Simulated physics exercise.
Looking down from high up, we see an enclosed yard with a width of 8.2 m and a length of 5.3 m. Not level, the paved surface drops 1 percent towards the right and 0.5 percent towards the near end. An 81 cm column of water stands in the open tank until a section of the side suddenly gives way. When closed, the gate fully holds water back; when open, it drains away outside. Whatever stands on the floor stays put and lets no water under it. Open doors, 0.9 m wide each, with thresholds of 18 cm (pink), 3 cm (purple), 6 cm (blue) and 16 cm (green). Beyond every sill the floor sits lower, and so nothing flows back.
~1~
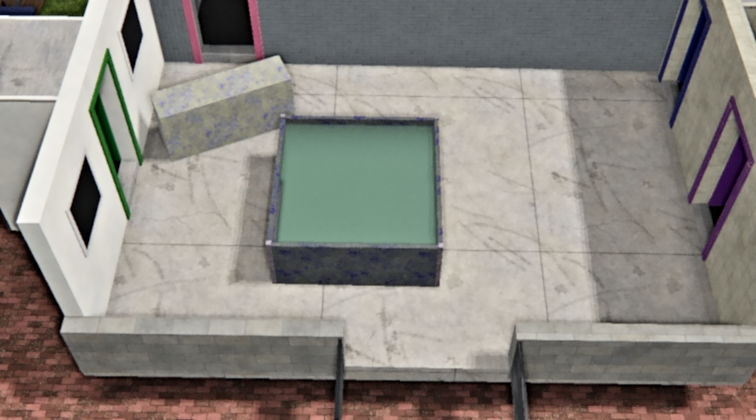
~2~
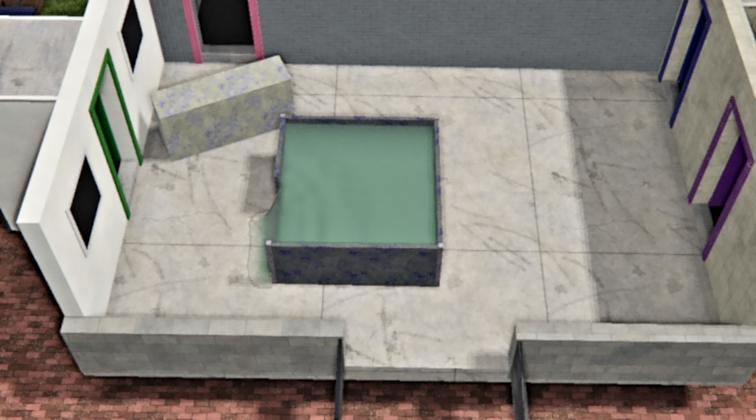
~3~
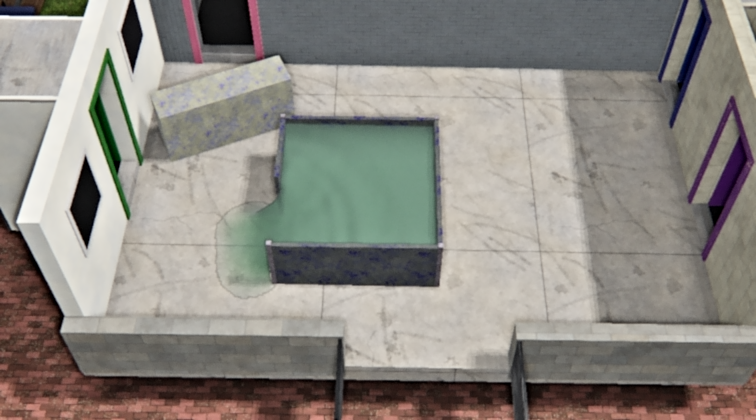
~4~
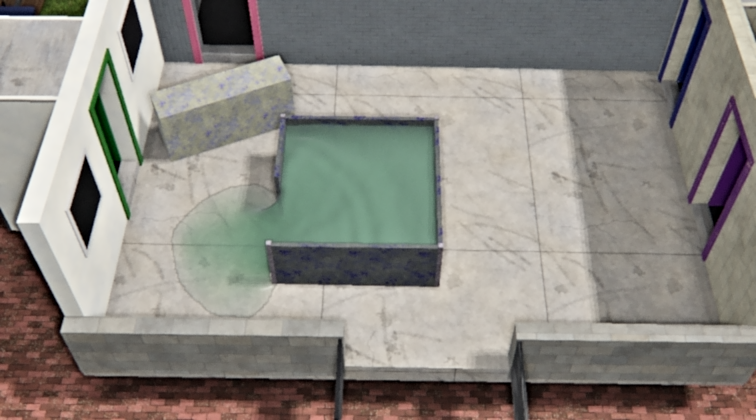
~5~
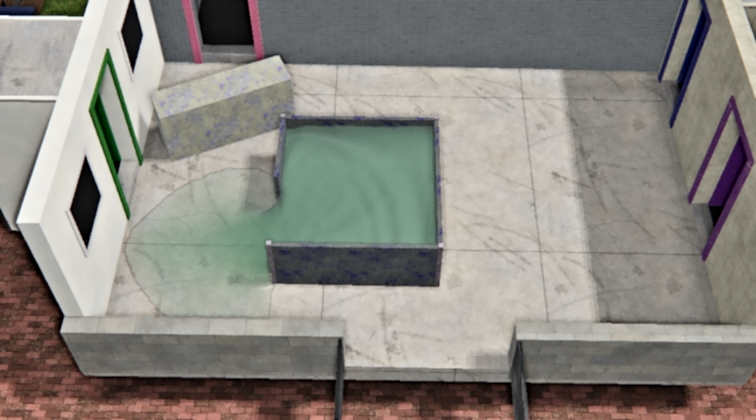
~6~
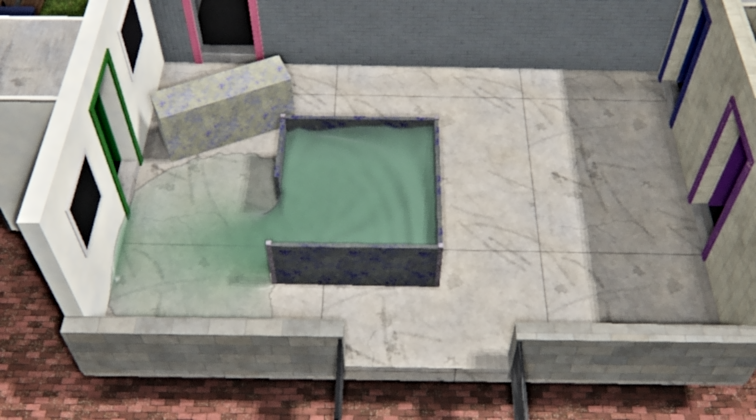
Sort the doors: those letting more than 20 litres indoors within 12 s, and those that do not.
The pink door is among those that do not; the purple door is among those letting more in; the blue door is among those letting more in; the green door is among those letting more in.
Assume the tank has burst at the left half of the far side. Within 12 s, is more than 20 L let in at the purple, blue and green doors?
Purple beyond, blue beyond, green short.
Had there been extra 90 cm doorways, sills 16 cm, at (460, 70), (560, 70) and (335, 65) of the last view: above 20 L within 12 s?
In that order: Not over, below, below.
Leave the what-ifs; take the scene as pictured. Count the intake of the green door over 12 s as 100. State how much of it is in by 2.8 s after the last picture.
Roughly 60 percent is in by then.
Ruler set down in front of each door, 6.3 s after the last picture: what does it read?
Measured in centimetres, the pink door gives 7, the purple door 6, the blue door 12 and the green door 18.
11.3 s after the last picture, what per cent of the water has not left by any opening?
Some 84 out of every hundred parts.
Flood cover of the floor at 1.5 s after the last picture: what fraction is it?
25 %.
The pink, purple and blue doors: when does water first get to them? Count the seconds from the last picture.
The pink door is reached at 1.6 s, purple at 4.5 s, blue at 5.5 s.
Then, 0.7 s after the last picture water covers 20 % of the floor and is deepest (62 cm) near (100, 344); pink door not reached, purple door not reached, blue door not reached, green door 29 cm at the sill, 14 L in.
Then, 1.5 s after the last picture water covers 25 % of the floor and is deepest (46 cm) near (169, 275); pink door not reached, purple door not reached, blue door not reached, green door 29 cm at the sill, 60 L in.
Then, 2.8 s after the last picture water covers 40 % of the floor and is deepest (36 cm) near (165, 165); pink door 16 cm at the sill, 0 L in, purple door not reached, blue door not reached, green door 30 cm at the sill, 129 L in.
Then, 6.3 s after the last picture water covers 90 % of the floor and is deepest (20 cm) near (169, 345); pink door 7 cm at the sill, 1 L in, purple door 6 cm at the sill, 10 L in, blue door 12 cm at the sill, 7 L in, green door 18 cm at the sill, 216 L in.
Then, 11.3 s after the last picture water covers 100 % of the floor and is deepest (14 cm) near (614, 354); pink door 4 cm at the sill, 1 L in, purple door 7 cm at the sill, 56 L in, blue door 12 cm at the sill, 143 L in, green door 10 cm at the sill, 217 L in.
